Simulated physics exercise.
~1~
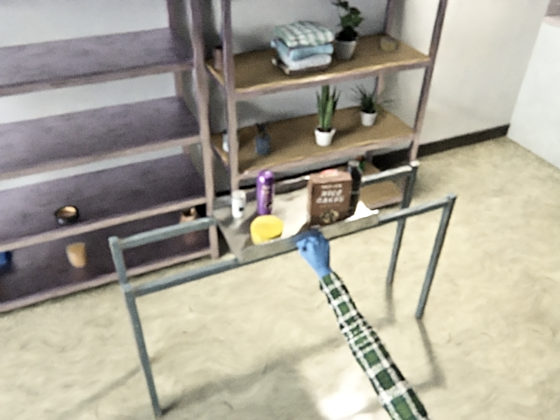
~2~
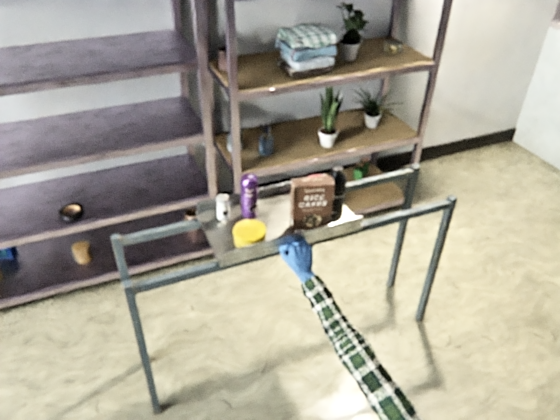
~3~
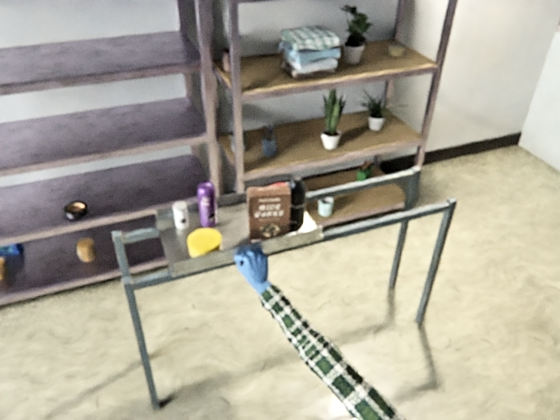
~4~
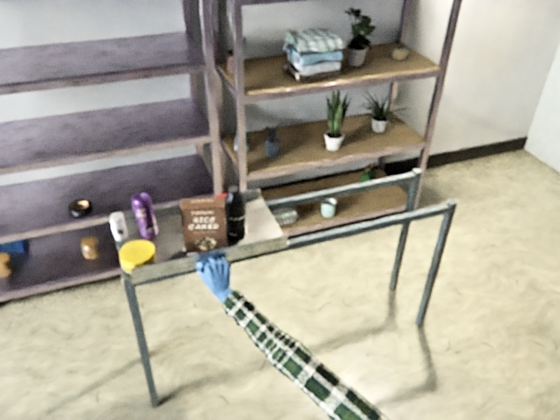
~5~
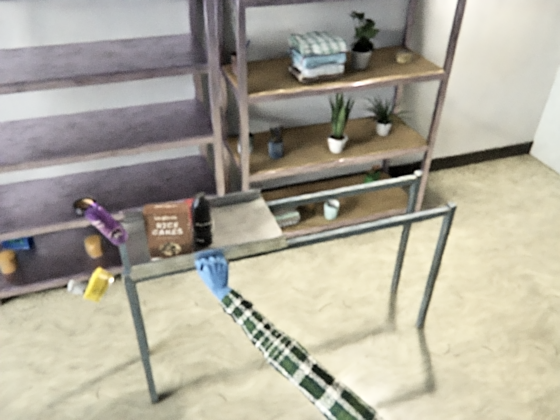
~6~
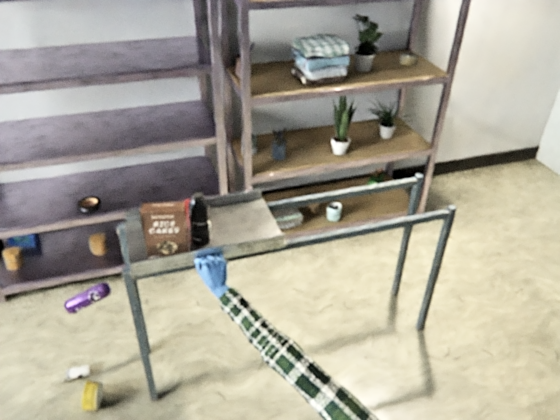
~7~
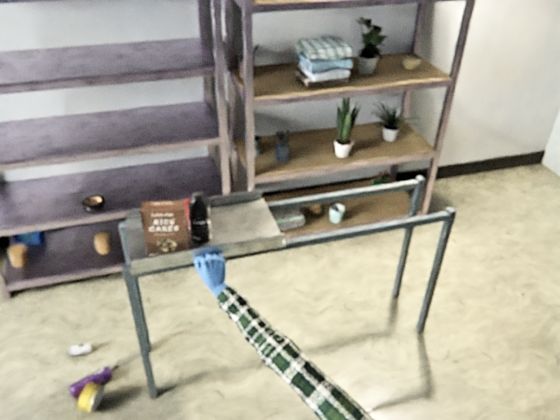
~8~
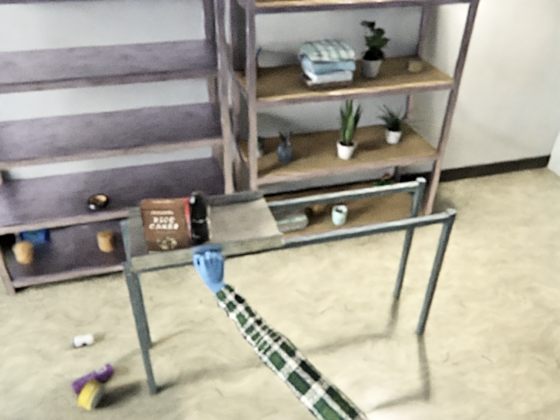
A blue-gloved hand slid a metal tray left along a rack until it stopped at the end, and a purple can, white shaker and yellow tub dropped to the floor, while the brown packet and black bottle stayed upright on the tray.
